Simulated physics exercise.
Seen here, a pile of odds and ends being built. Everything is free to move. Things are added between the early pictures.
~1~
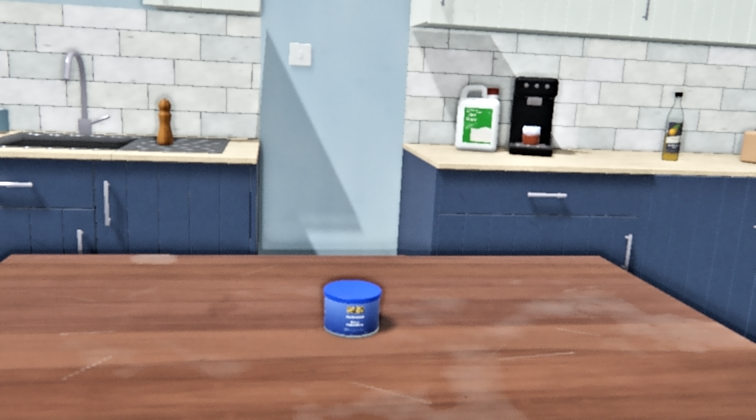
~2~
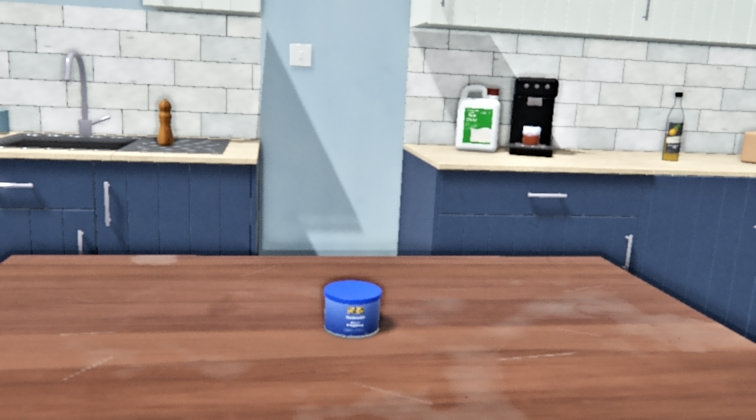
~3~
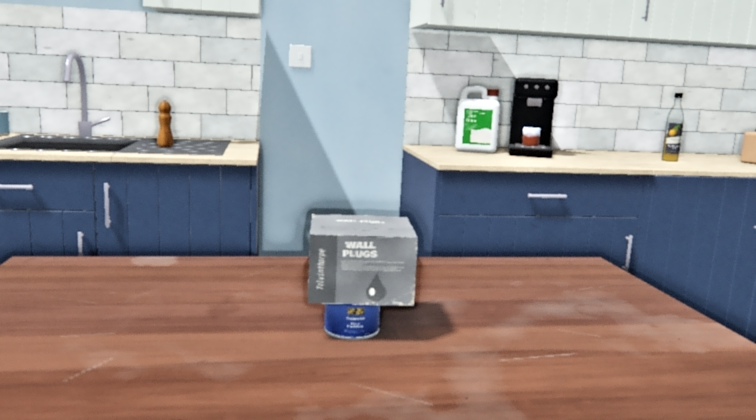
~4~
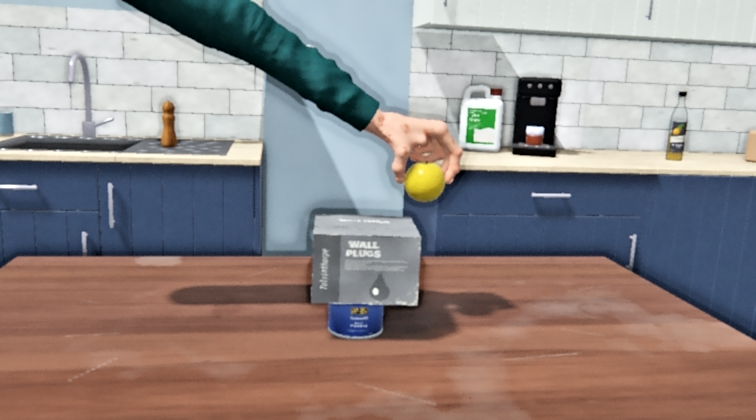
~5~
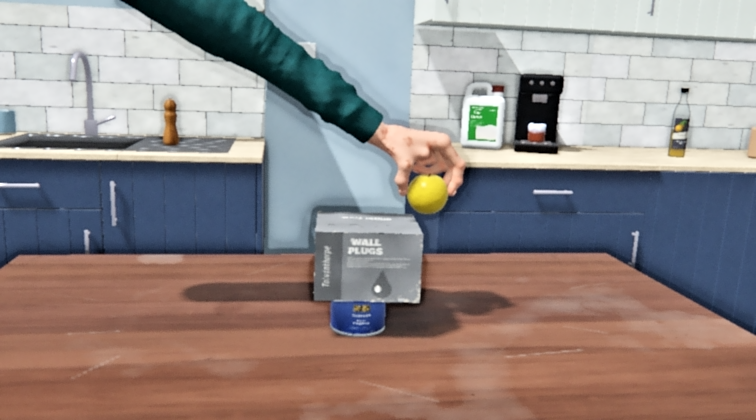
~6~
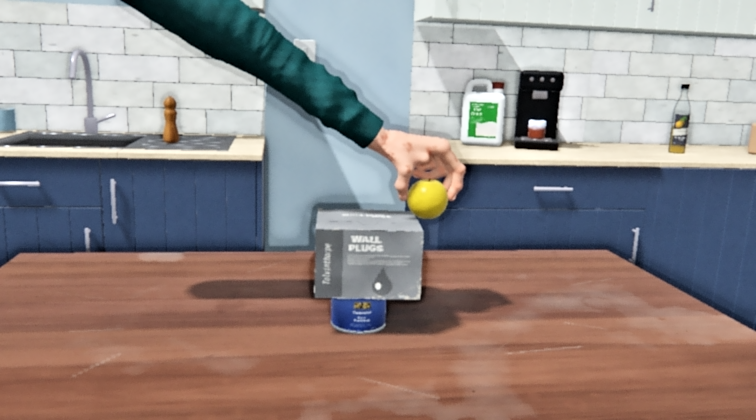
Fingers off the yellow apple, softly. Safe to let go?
As it turns out, it comes apart.
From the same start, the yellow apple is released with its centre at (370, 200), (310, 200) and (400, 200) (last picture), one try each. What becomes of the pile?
First try: It holds; second try: It loses its balance; third try: It holds.
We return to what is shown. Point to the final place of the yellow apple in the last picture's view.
At about (469, 304).
Then, 0.30 s after the last picture, yellow apple now fallen.
Then, 0.40 s after the last picture, things are still on the move.
Then, 0.50 s after the last picture, as before.
At rest, fallen, yellow apple; the other 2 in place. Seen from the same camera at the end, yellow apple near (469, 304). The pile gives way.
